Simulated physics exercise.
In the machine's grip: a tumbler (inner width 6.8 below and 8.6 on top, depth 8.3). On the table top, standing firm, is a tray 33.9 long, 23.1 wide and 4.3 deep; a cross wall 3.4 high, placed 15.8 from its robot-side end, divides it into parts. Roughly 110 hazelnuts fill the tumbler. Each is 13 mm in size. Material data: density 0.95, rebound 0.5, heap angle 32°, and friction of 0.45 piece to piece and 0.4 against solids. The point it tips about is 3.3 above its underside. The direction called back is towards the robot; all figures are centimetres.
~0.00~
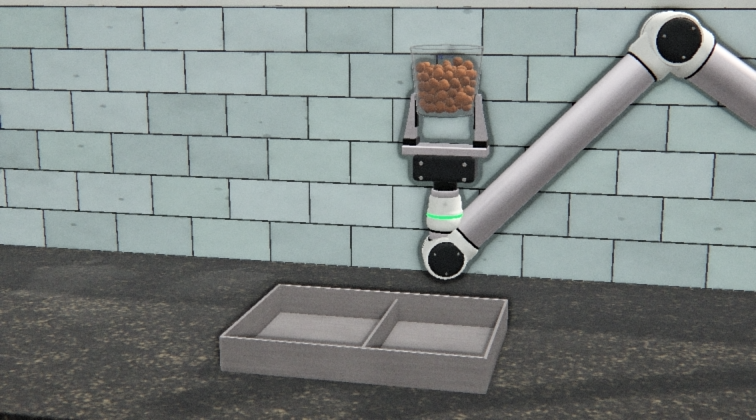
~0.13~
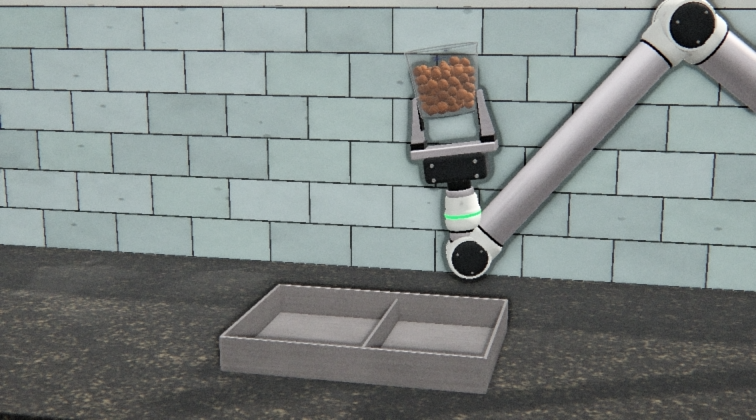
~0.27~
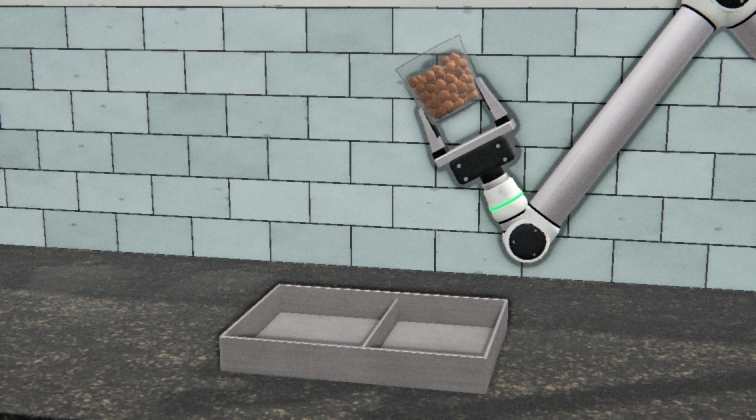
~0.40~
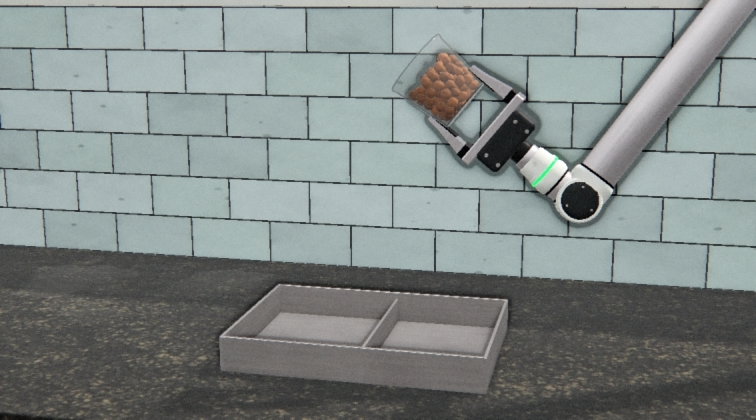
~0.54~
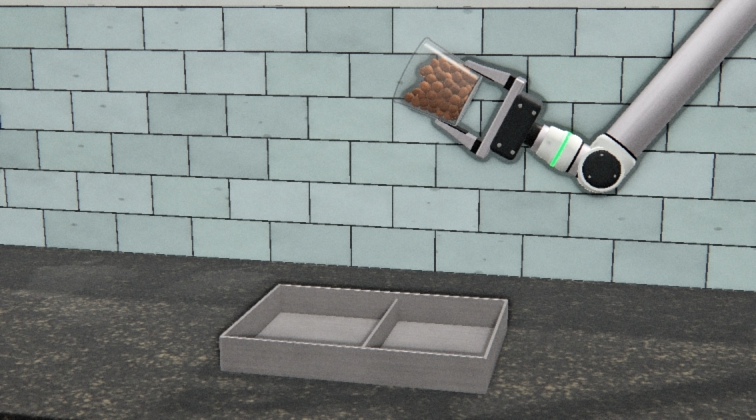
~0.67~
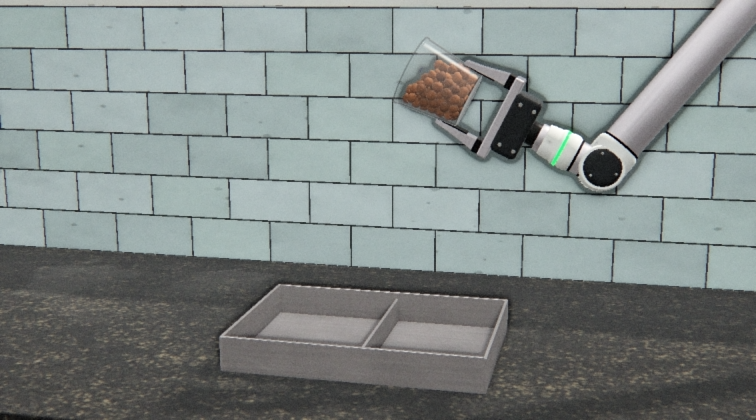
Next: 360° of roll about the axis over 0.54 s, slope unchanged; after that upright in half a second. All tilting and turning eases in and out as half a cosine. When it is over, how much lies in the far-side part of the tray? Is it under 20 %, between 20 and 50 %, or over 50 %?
Under 20 %.
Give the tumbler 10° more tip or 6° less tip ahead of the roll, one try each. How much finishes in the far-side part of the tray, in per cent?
You'd get close to 20 per cent, then close to 0 per cent.
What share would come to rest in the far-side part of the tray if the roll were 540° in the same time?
5 %.
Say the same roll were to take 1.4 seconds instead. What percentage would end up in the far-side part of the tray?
Then about 5 per cent.
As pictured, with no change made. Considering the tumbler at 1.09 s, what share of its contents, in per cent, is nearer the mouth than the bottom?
Something near 40 in a hundred.
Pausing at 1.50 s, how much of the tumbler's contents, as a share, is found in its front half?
Share noted: Close to 55 per cent.
By 1.09 s, tipped 64°, highest piece 40 above the table; 112 in the tumbler.
By 1.50 s, tipped 24°, highest piece 40 above the table; 109 in the tumbler, 2 in the far-side part, 1 in flight or on a rim.
By 1.91 s, upright, highest piece 40 above the table; 109 in the tumbler, 3 in the far-side part.
By 2.61 s, upright, highest piece 40 above the table; 109 in the tumbler, 3 in the far-side part.
Final count, 109 in the tumbler, 3 in the far-side part. That is 3 % in the far-side part of the tray.
